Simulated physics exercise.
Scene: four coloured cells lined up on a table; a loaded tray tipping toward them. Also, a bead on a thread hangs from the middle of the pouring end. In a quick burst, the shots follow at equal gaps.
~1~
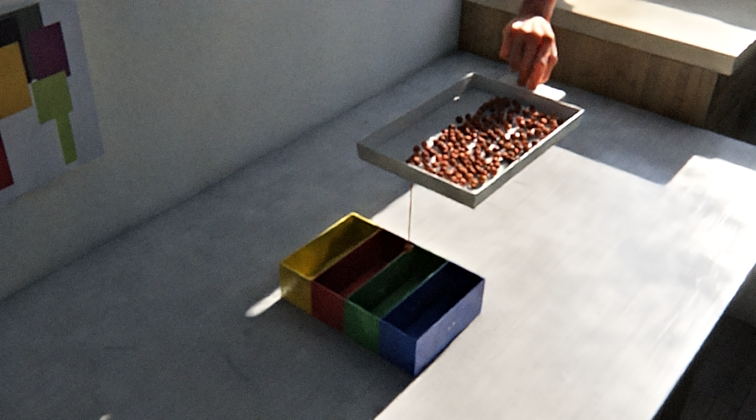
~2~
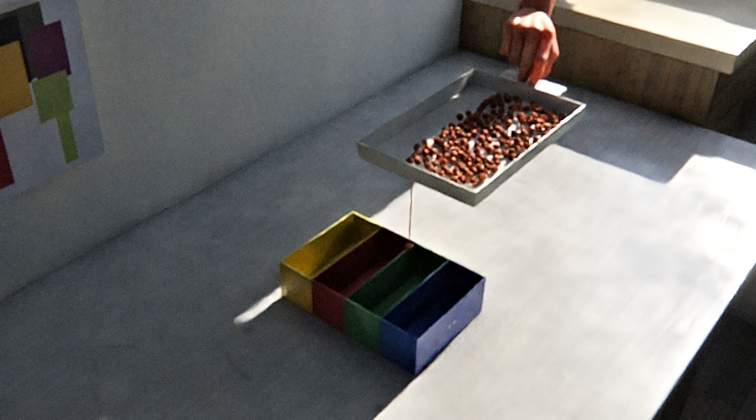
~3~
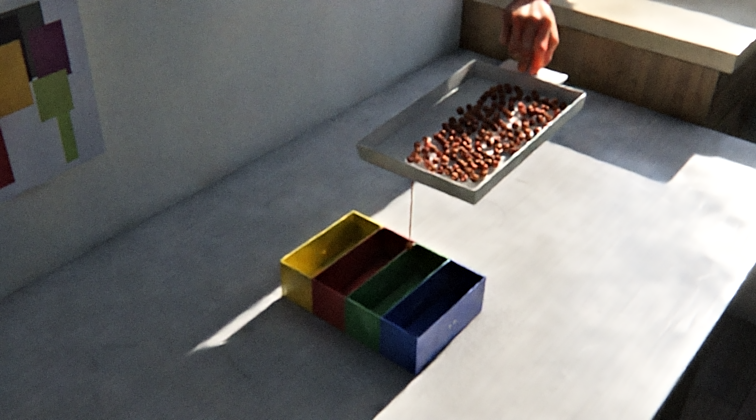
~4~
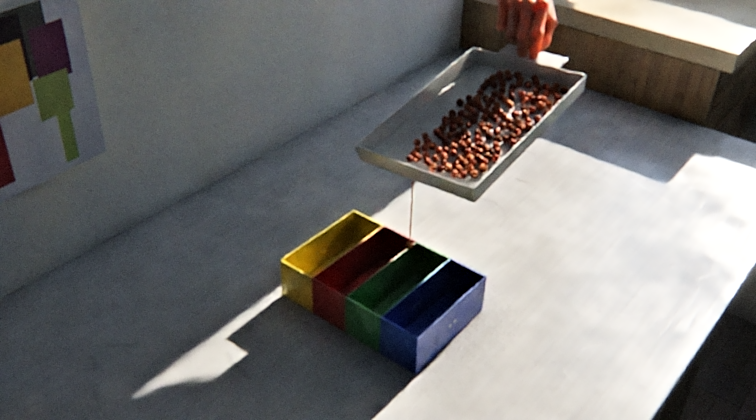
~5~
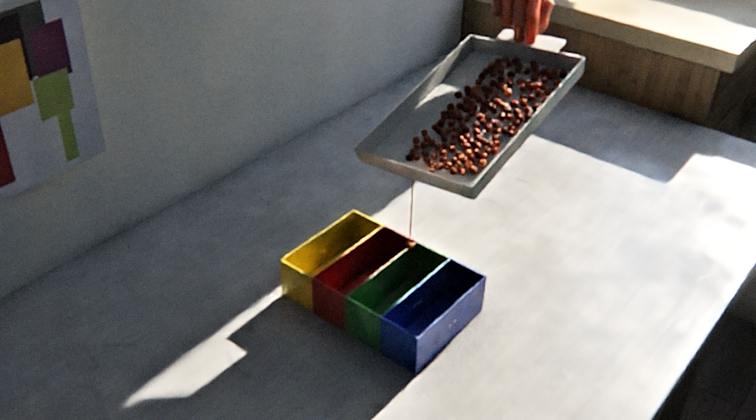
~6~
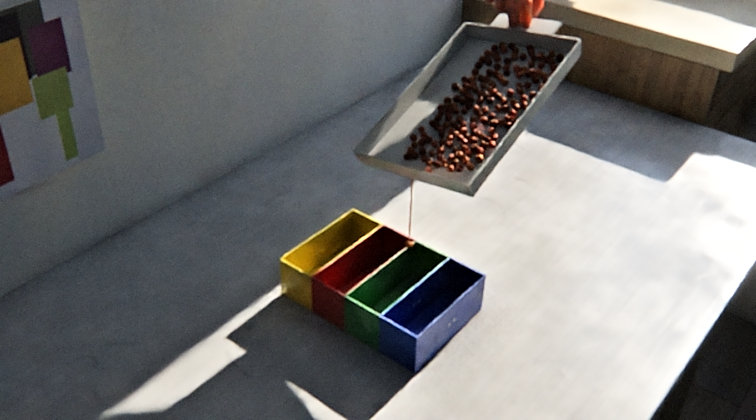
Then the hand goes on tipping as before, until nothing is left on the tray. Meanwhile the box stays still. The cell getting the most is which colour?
It is yellow.
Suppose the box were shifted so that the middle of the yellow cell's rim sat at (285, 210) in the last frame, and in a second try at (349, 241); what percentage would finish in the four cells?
First 100 %, then 90 %.
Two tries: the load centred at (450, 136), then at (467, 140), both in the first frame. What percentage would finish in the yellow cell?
Respectively 50 and 60 per cent.
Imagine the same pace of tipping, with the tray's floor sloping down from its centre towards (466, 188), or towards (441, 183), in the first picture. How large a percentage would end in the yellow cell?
First heading roughly 0 %, second roughly 0 %.
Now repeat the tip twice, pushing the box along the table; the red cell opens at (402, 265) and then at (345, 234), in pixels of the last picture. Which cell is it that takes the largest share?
The cell in yellow; that red cell.
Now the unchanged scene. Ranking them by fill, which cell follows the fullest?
That one is the cell in red.
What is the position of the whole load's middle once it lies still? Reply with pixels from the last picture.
Last view, centre at rest - approx. (343, 277).
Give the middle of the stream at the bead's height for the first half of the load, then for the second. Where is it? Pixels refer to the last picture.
(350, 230), then (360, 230).
Soon, tray tipped steeply; nearly all on the tray; a stray few falling or outside the box.
A while on, tray tipped past a quarter turn; most on the tray; about a quarter in the yellow cell; a stray few in the red cell; a stray few in the green cell; a stray few falling or outside the box.
Towards the end, tray tipped past a quarter turn; about half in the yellow cell; about a third in the red cell; a small part in the green cell; a stray few falling or outside the box.
Finally, tray tipped past a quarter turn; about half in the yellow cell; about a third in the red cell; a small part in the green cell; none in the blue cell; a stray few outside the box.
